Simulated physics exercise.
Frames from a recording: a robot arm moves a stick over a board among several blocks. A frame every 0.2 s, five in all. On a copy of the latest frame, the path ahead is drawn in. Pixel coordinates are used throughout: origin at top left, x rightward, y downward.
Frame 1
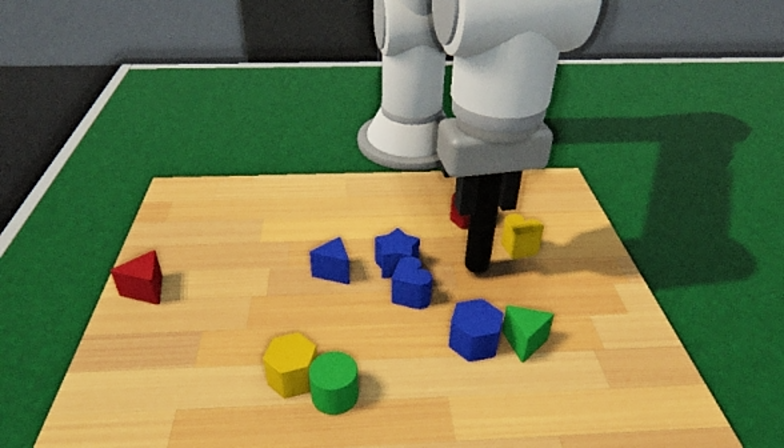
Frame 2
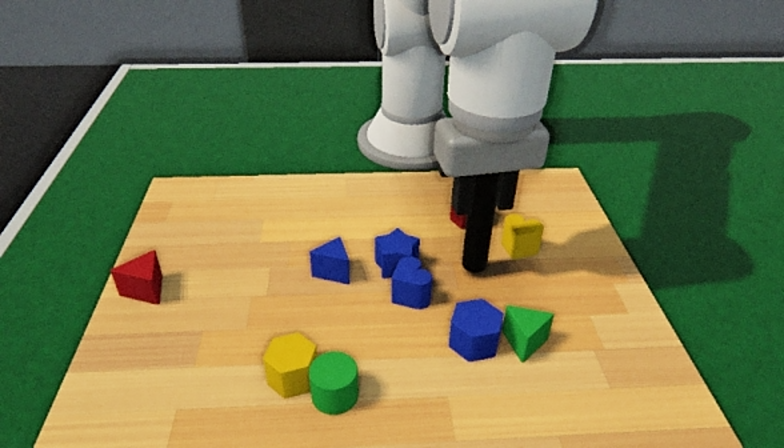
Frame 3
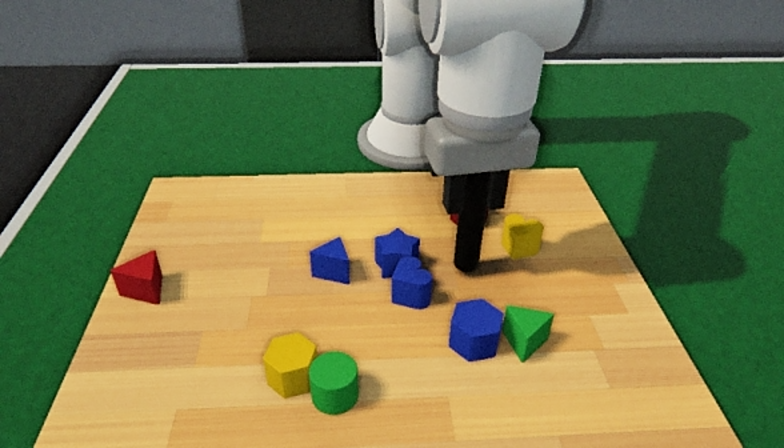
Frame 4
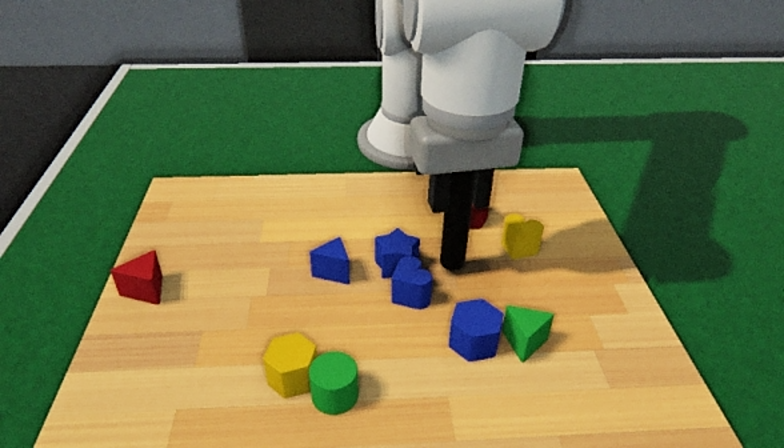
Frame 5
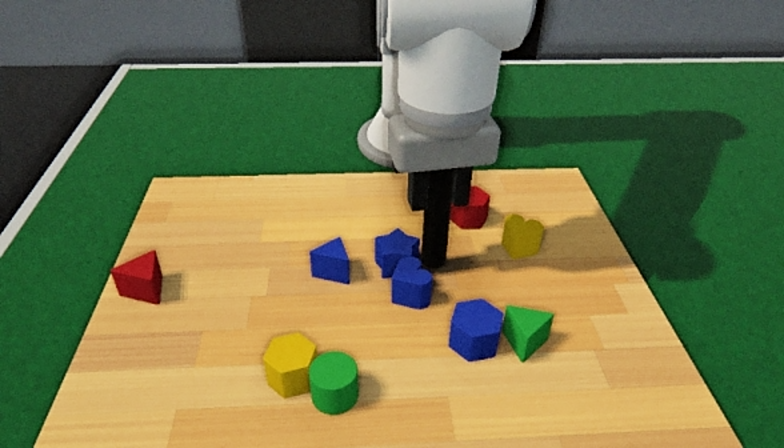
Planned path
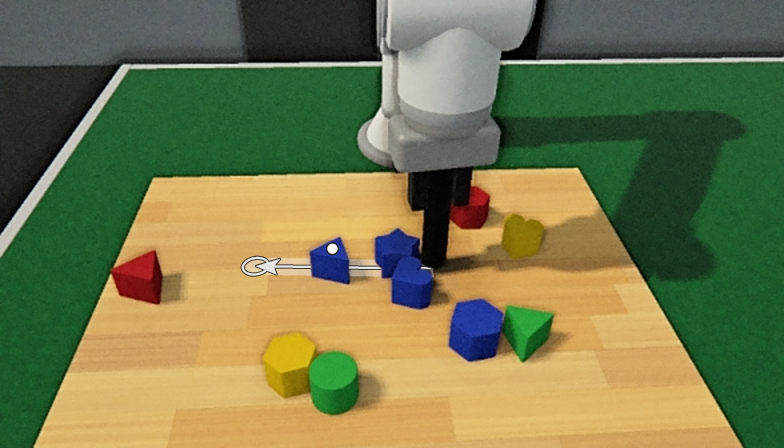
On a wooden board edged by green, a robot arm moving its black stick left toward blue blocks, the blocks staying still.
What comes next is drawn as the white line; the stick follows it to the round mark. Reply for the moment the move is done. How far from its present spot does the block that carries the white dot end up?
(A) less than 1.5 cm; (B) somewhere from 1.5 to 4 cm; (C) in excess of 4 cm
My answer is option C.
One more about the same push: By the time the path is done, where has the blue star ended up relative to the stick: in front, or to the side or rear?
It is driven along in front.
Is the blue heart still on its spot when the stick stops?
In short: Yes.
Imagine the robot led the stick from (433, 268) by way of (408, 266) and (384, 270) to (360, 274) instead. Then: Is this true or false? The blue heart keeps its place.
That is true.
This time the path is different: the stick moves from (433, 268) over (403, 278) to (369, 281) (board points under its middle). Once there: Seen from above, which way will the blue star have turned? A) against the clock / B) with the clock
My answer is option B.
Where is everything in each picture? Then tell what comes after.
In the first picture, tip of the stick at (477, 266), middles of tops, blue triangular piece at (332, 249), blue star at (397, 242), blue heart at (412, 271).
In the second picture, stick at (474, 266), nothing pushed.
In the third picture, stick at (466, 265), nothing pushed.
In the fourth picture, stick at (452, 264), nothing pushed.
In the fifth picture, stick at (433, 262), blue triangular piece at (332, 249), blue star at (397, 242), blue heart at (412, 271).
The line goes from (433, 268) directly to (256, 266); the dot is on the blue triangular piece.
The first path, step by step. One third of the way, stick at (373, 262); blue triangular piece at (315, 249); blue star at (344, 239).
Two thirds of the way, stick at (313, 261); blue triangular piece at (252, 248); blue star at (283, 238).
At the end, stick at (255, 260); blue triangular piece at (192, 247); blue star at (224, 237); blue heart unmoved.
